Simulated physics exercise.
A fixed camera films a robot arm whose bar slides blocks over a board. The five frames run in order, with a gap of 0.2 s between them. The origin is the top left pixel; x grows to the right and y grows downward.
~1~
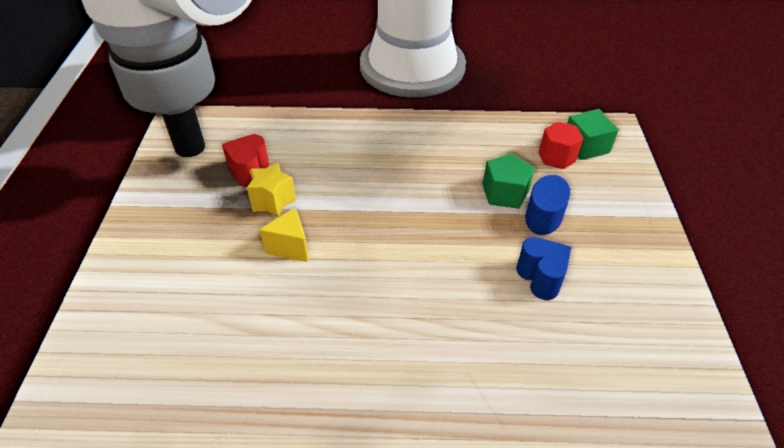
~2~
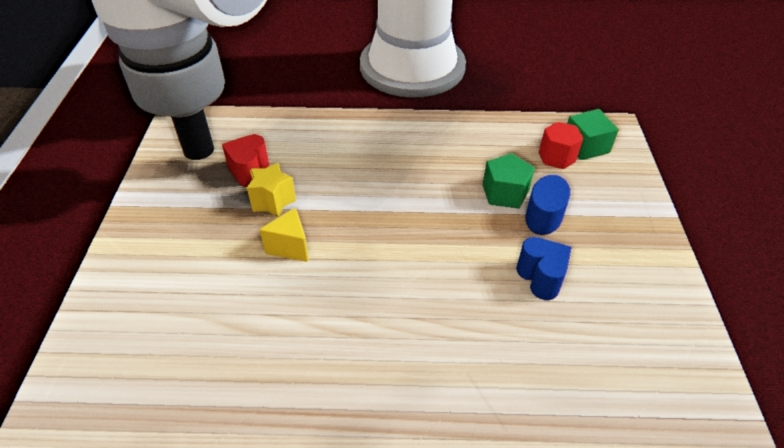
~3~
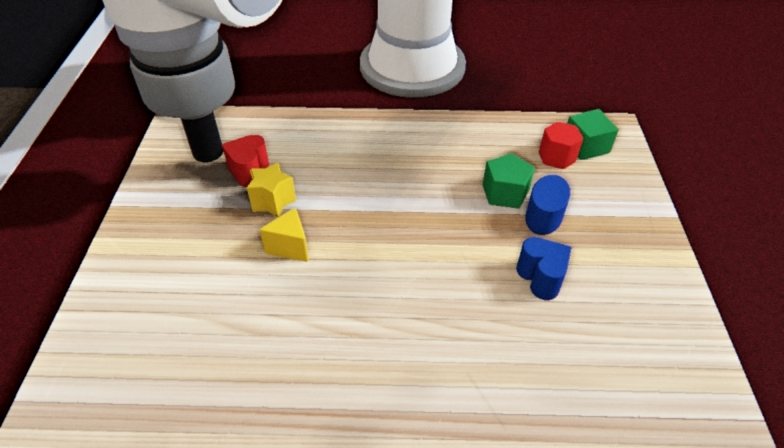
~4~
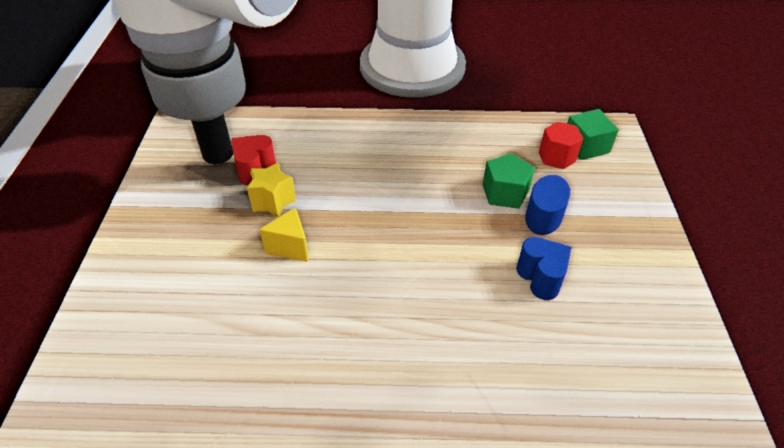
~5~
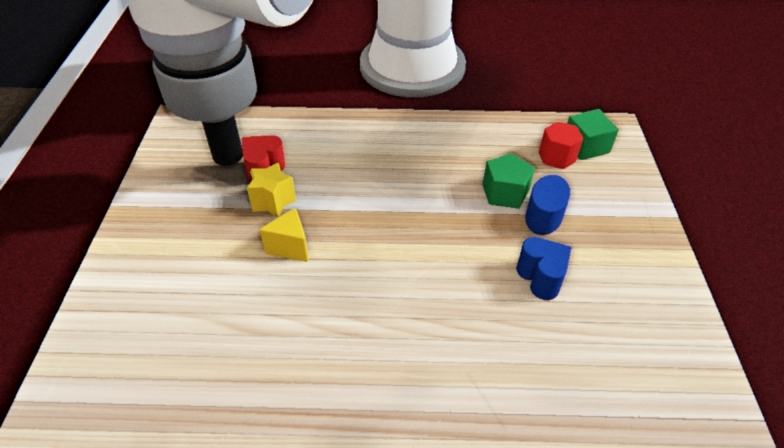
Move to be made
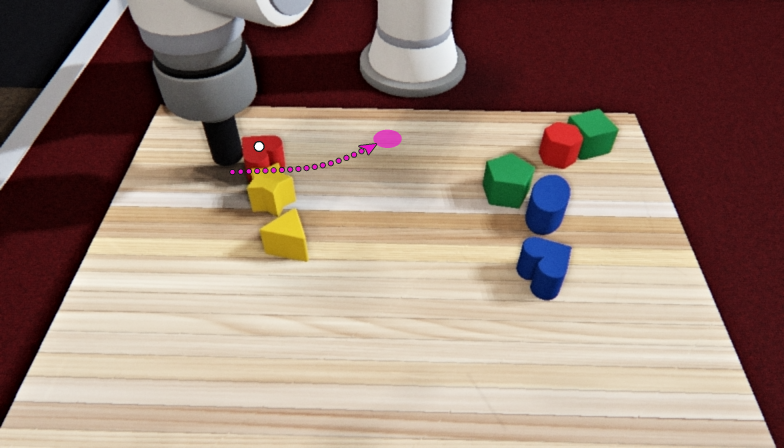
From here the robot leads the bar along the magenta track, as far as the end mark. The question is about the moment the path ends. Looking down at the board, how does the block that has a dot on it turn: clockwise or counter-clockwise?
It goes round the way clock hands do.
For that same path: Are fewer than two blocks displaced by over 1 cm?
Yes, I think so.
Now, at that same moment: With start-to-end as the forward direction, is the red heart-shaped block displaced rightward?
Yes, that is what happens.
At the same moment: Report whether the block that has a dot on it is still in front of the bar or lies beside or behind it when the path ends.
It escapes to one side.
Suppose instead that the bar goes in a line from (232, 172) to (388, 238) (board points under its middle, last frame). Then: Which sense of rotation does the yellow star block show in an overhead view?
It swings round clockwise.
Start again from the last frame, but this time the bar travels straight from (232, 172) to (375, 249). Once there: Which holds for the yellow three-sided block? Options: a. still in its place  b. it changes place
That would be b.
Drawn move, from (232, 172) over (289, 170) and (343, 159) to (388, 139); the dot is on the red heart-shaped block.
The first path, step by step. One third of the way, bar at (287, 154); red heart-shaped block at (317, 146), turned 10° clockwise.
Two thirds of the way, bar at (342, 143); red heart-shaped block at (371, 143), turned 45° clockwise.
At the end, bar at (388, 123); red heart-shaped block at (381, 143), turned 65° clockwise; yellow star block still.
